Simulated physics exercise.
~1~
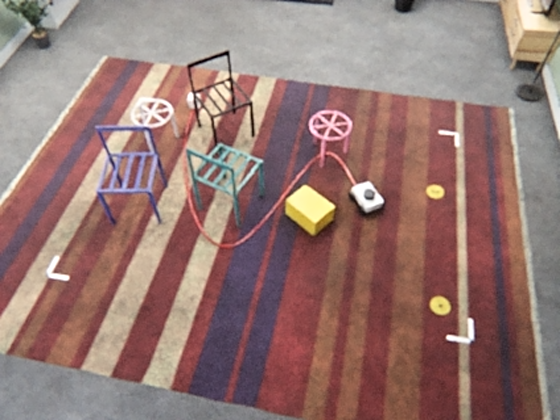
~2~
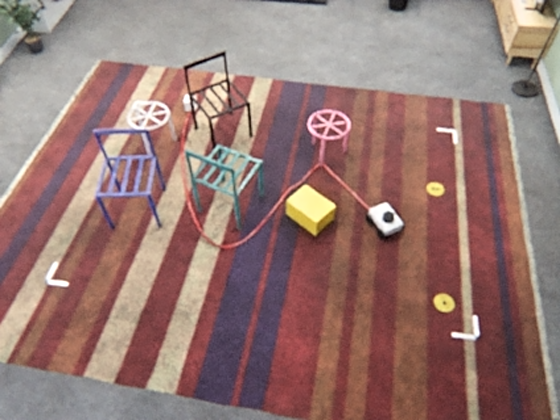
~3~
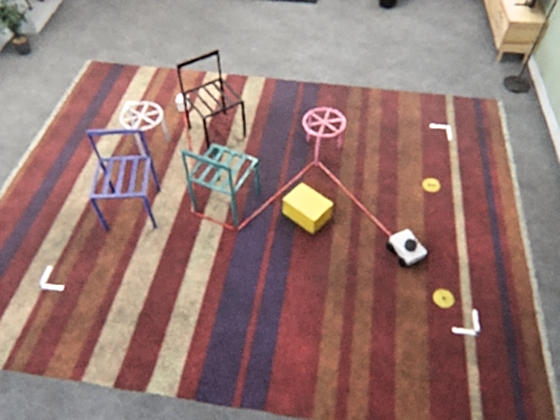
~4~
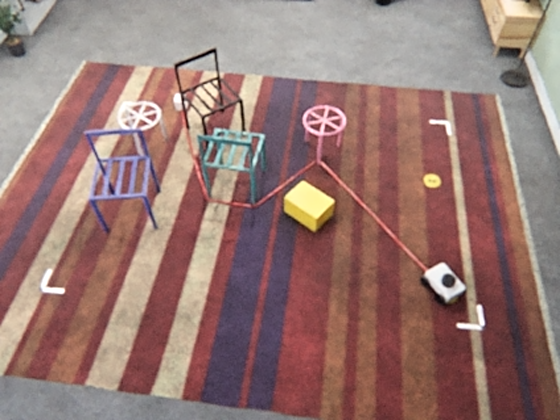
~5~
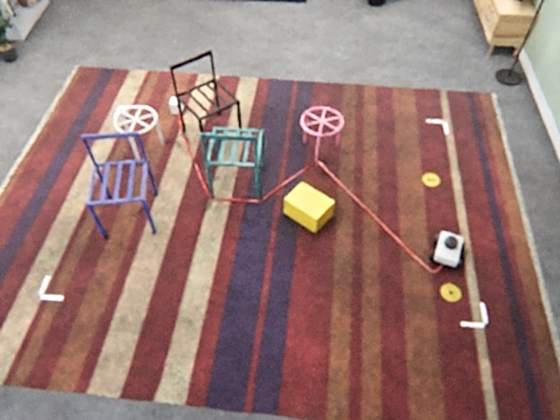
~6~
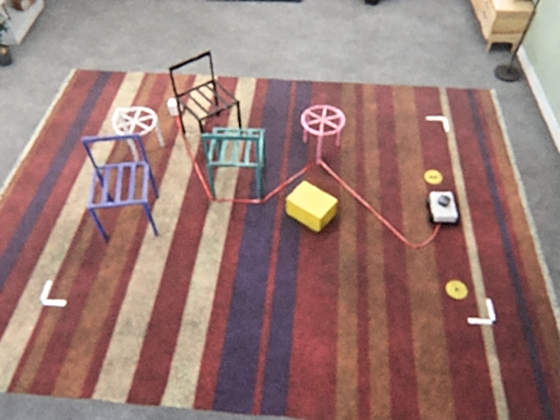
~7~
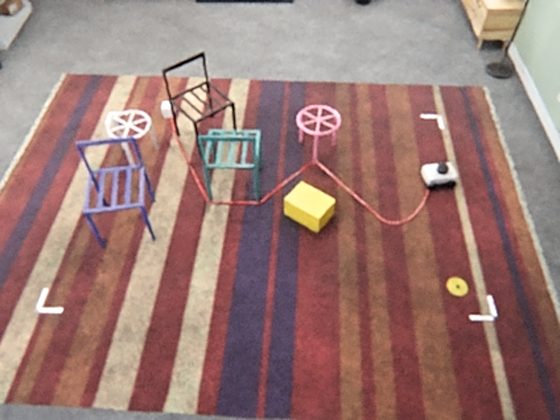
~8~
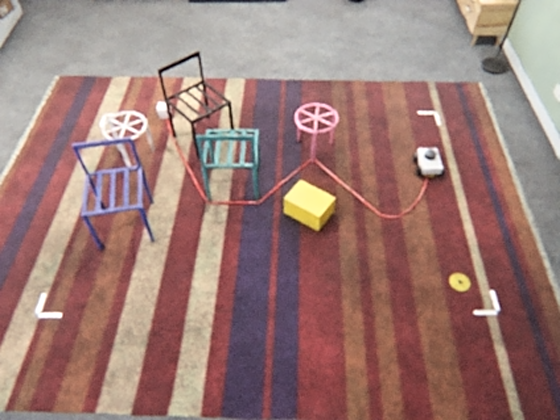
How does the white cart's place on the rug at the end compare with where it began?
It began just to the right of the yellow crate, near the pink stool. By the end it was farther right and a little farther up the rug, over the upper yellow mark near the upper right tape corner.
